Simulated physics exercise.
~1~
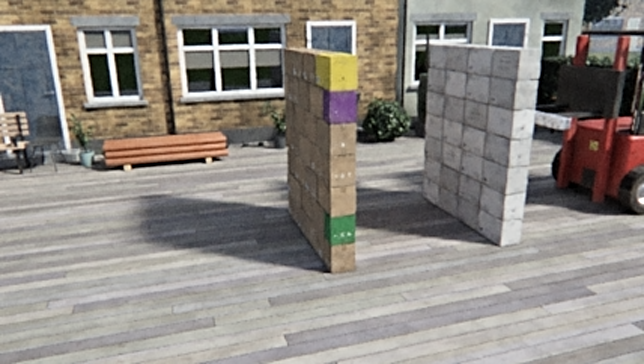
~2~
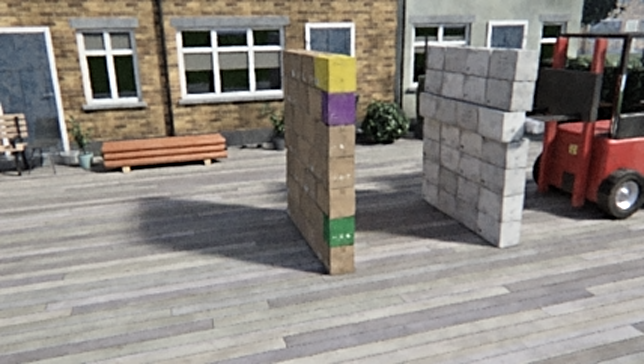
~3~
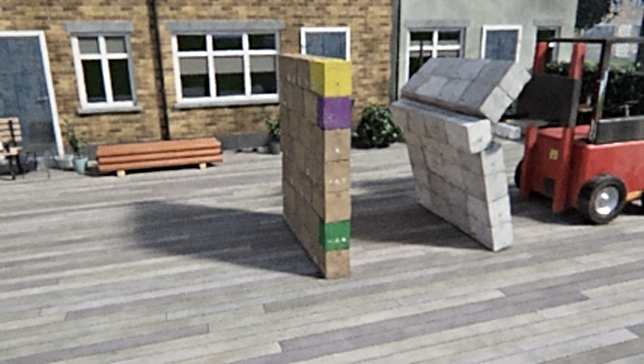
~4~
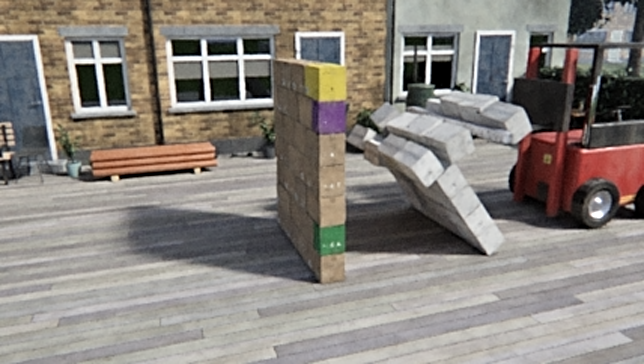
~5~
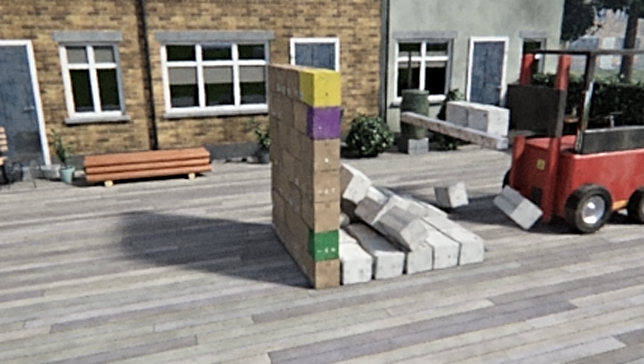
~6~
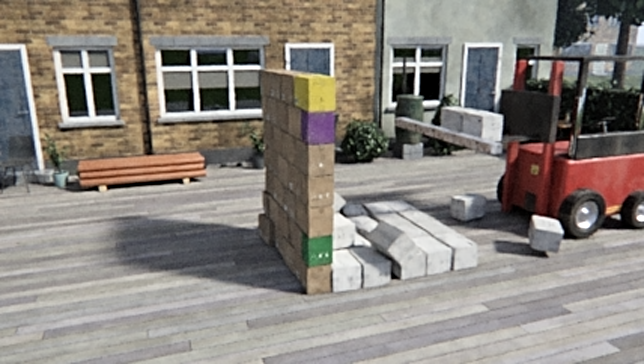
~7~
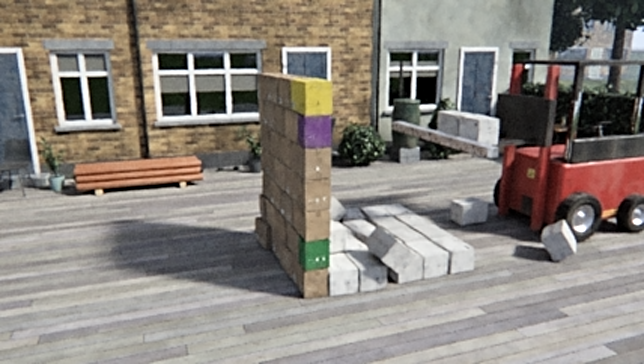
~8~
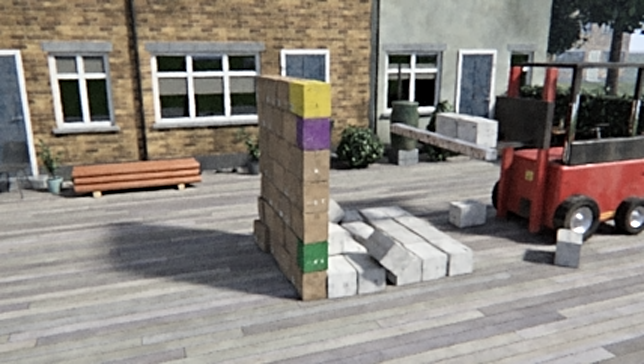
A plank-floored yard in front of brick and grey houses is seen from slightly above, the view drifting gently right. A wall of brown cartons, with yellow, purple and green ones at its near edge, stands left of a pale carton wall, with a red forklift at the far right. The forklift moves left and its raised beam pushes the upper part of the pale wall, which leans left, breaks apart and collapses against the foot of the brown wall. The forklift stops with pale cartons resting on its beam, while a few others lie scattered nearby. The brown wall stays standing, its coloured cartons still in place.
